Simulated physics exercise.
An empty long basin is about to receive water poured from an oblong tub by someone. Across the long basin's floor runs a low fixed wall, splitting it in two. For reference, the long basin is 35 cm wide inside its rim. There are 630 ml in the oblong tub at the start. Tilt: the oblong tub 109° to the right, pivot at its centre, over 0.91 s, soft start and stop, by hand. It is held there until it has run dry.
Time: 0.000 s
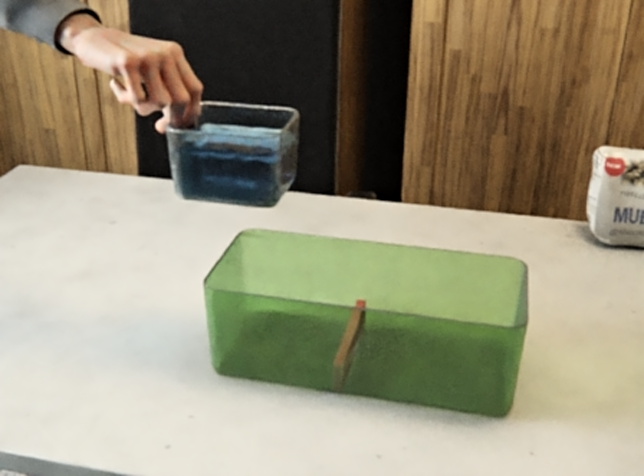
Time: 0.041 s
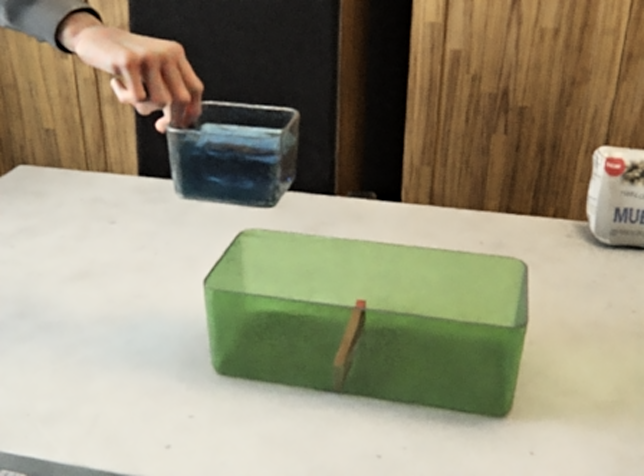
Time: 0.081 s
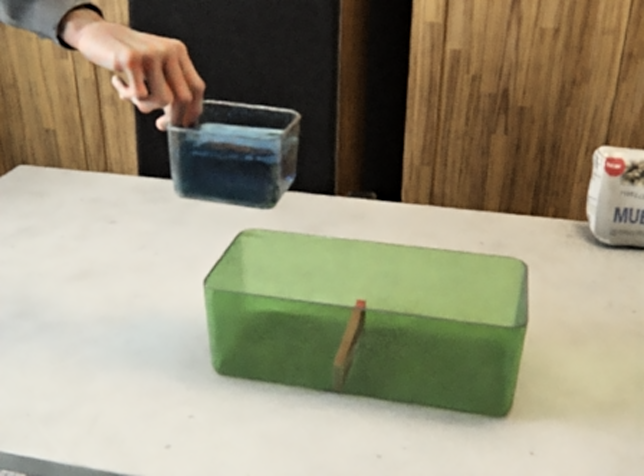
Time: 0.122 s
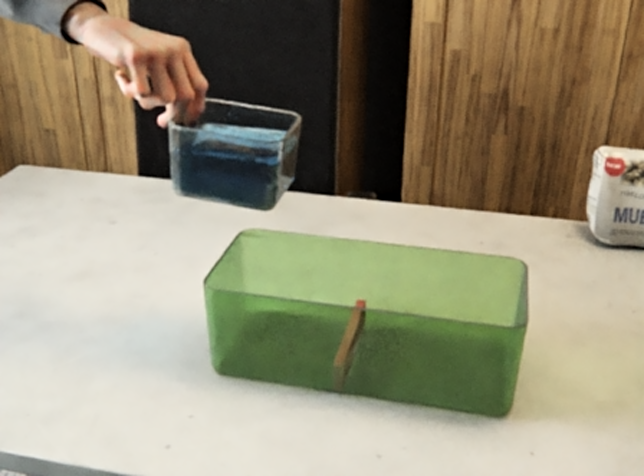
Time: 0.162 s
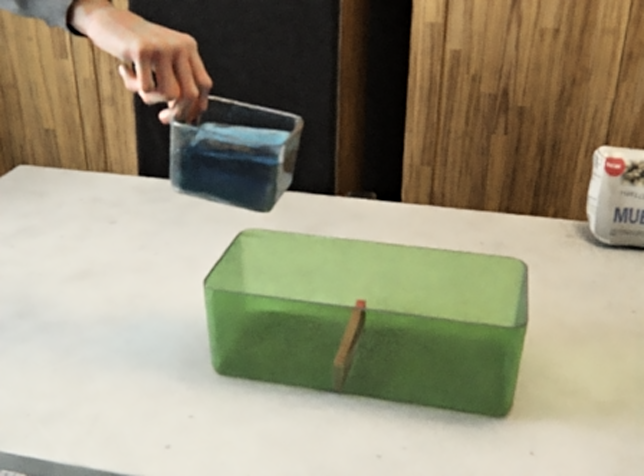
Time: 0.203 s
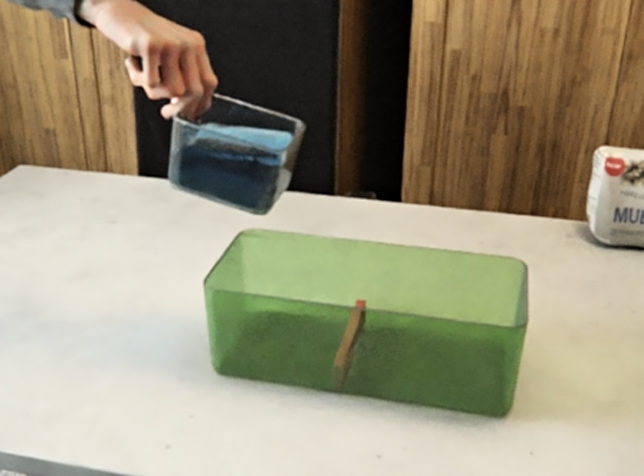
At the start, a hand holds a clear oblong tub of blue liquid level above the left part of an empty green long basin, which has a brown divider across its middle. The hand keeps the tub nearly still, then slowly tilts it a little to the right, the liquid staying inside.
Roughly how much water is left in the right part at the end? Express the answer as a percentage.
Roughly 45 per cent is left in the right part.
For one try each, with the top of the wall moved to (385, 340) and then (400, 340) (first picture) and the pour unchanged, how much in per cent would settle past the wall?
Around 10 and 15 percent, in that order.
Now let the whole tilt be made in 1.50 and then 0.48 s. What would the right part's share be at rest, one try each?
55 and 25 %.
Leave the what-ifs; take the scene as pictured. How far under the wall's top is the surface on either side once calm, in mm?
Left roughly 20 mm; right roughly 26 mm.
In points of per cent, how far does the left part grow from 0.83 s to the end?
It comes to near 18 per cent.
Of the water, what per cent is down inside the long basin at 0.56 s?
I reckon close to 8 percent of it.
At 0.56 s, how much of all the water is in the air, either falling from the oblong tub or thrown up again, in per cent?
It comes to roughly 32 per cent.
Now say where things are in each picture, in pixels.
The first frame shows tilt 0°; pouring edge (289, 126); surface from (187, 134) to (288, 143); the long basin's rim runs from (223, 257) to (527, 293); the wall's top is at (351, 331).
The second frame shows tilt 1°; pouring edge (289, 126); surface from (187, 134) to (289, 143).
The third frame shows tilt 2°; pouring edge (290, 128); surface from (187, 134) to (288, 144).
The fourth frame shows tilt 5°; pouring edge (292, 131); surface from (188, 134) to (290, 145).
The fifth frame shows tilt 8°; pouring edge (293, 134); surface from (188, 134) to (291, 145).
The sixth frame shows tilt 13°; pouring edge (295, 139); surface from (189, 135) to (292, 146).
After 0.56 s the tilt is 75° and 59 per cent is still to pour, 8 is left of the wall and 0 right of it.
After 0.83 s the tilt is 107° and 10 per cent is still to pour, 36 is left of the wall and 44 right of it.
After 1.11 s the tilt is 109° and 0 per cent is still to pour, 53 is left of the wall and 45 right of it.
After 1.41 s the tilt is 109° and 0 per cent is still to pour, 54 is left of the wall and 45 right of it.
In the end 54 per cent lies left of the wall, 45 right of it and 1 outside.
